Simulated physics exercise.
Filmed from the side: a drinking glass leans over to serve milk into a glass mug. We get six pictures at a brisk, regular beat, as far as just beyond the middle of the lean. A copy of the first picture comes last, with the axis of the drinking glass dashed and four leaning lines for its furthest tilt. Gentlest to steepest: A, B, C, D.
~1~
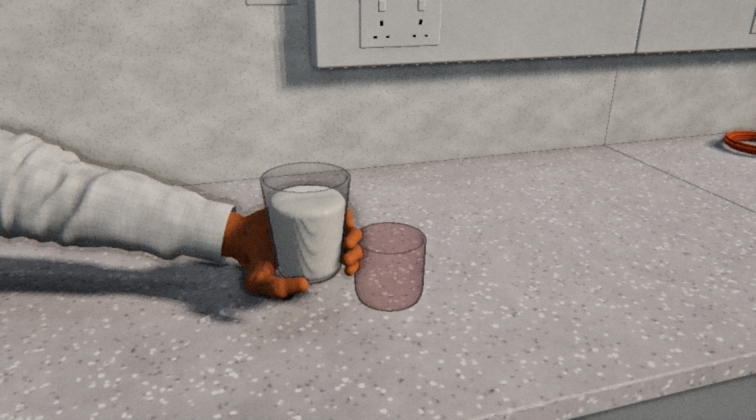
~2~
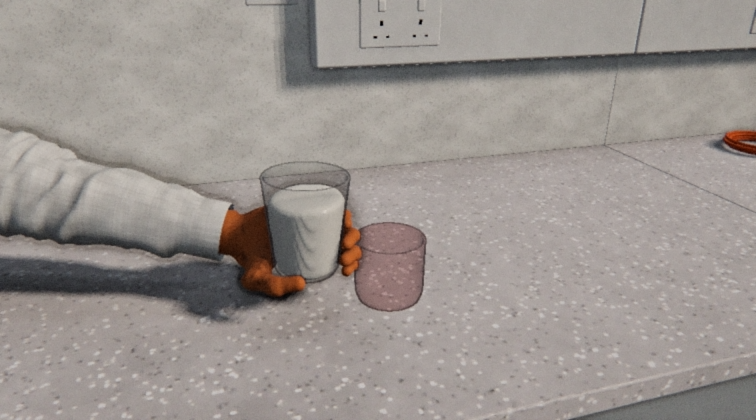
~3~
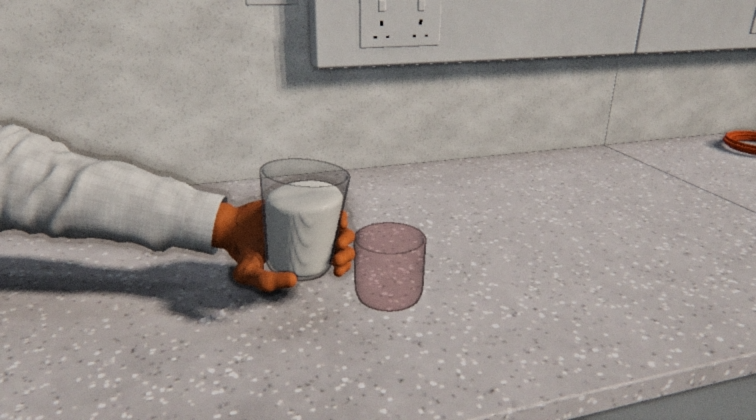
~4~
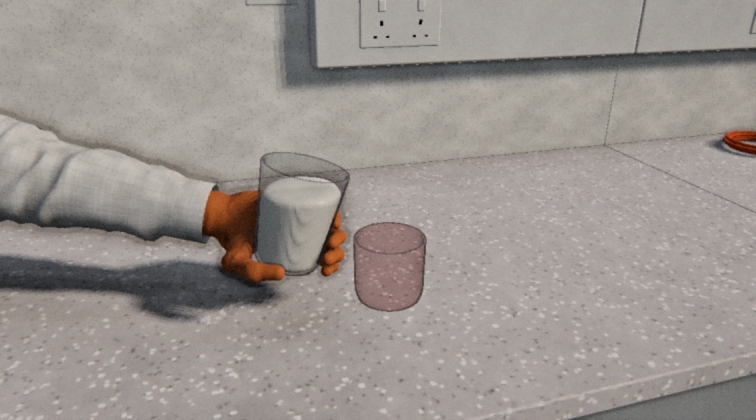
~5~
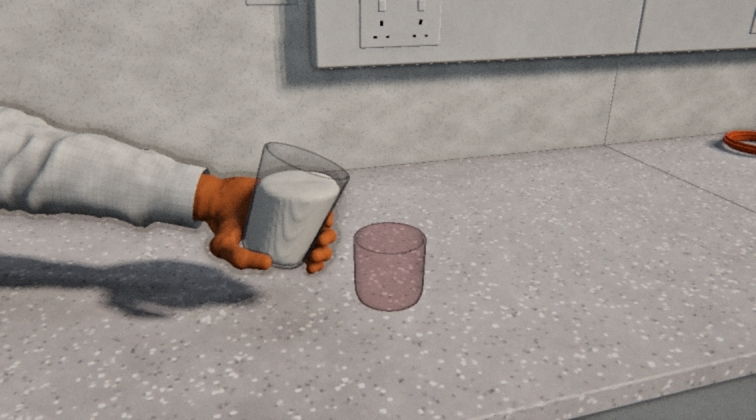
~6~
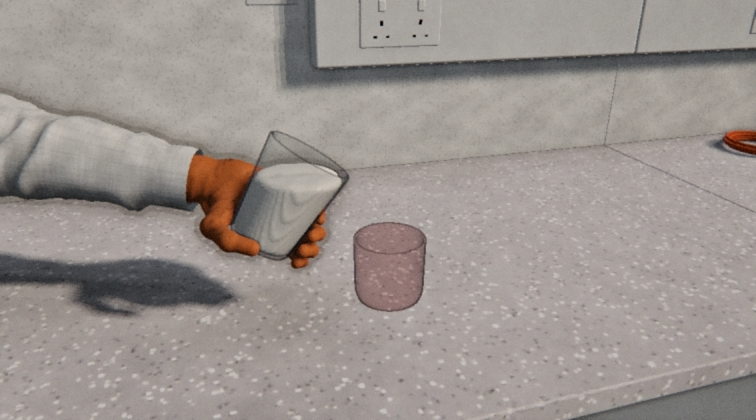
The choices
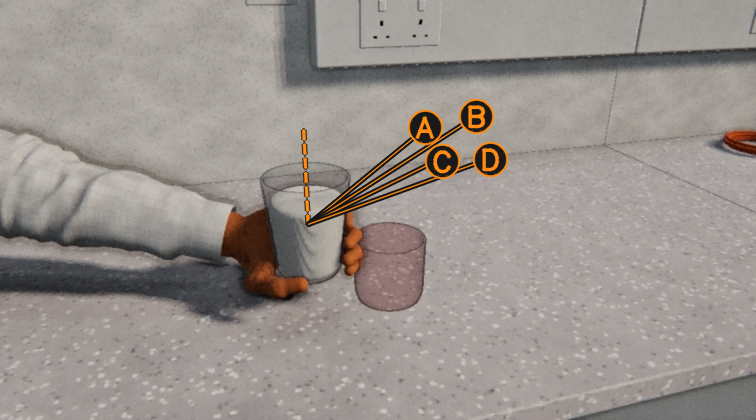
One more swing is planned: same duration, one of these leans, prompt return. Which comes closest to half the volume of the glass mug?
Mark C does it best.
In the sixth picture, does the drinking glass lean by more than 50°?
No.
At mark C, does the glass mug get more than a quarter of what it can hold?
Yes, clearly.
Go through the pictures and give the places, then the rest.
Upright, lip at (346, 172); rim of the glass mug round (390, 237); nothing has left yet, in the first frame.
Upright, lip at (346, 172); nothing has left yet, in the second frame.
Tipped about 7°, lip at (346, 172); nothing has left yet, in the third frame.
Tipped about 14°, lip at (346, 172); nothing has left yet, in the fourth frame.
Tipped about 23°, lip at (346, 172); nothing has left yet, in the fifth frame.
Tipped about 33°, lip at (346, 172); nothing has left yet, in the sixth frame.
On the marked copy, A at (412, 139); B at (462, 125); C at (426, 165); D at (474, 164).
With A, the glass mug ends with about 20 % of what it can hold.
With B, the glass mug ends with about 34 % of what it can hold.
With C, the glass mug ends with about 51 % of what it can hold.
With D, the glass mug ends with about 63 % of what it can hold; 5 % of the milk is spilt.
